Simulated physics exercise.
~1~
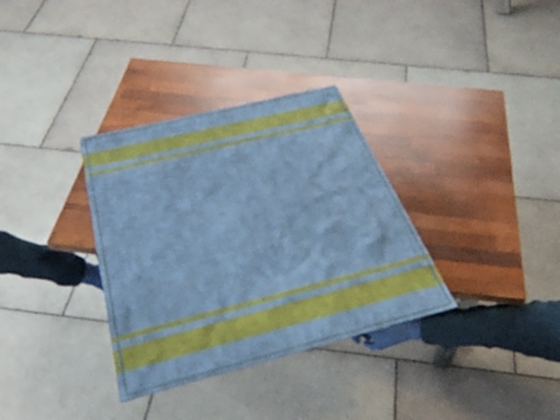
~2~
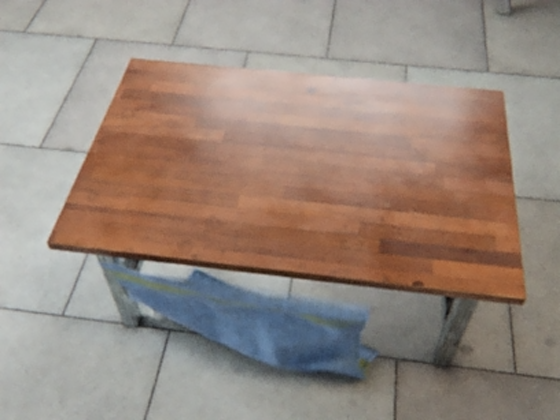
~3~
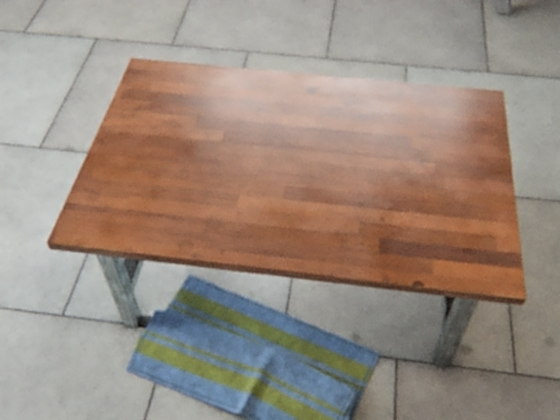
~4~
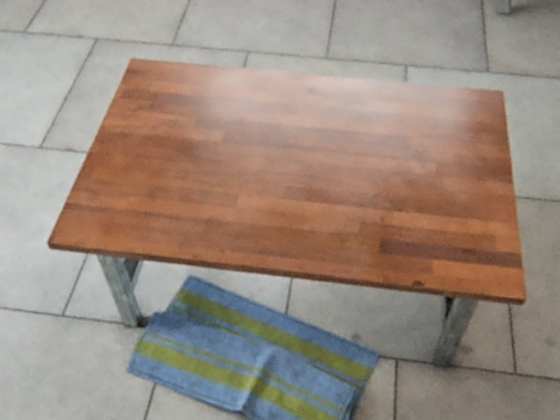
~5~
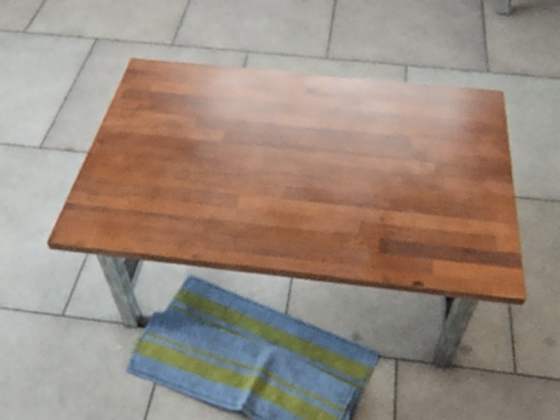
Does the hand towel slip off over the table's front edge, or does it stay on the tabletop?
It goes over the front edge and ends up lying on the floor, leaving the tabletop bare.
Blue hand towel with green stripes, held over the front of a wooden table, dropping and settling crumpled on the tiled floor.
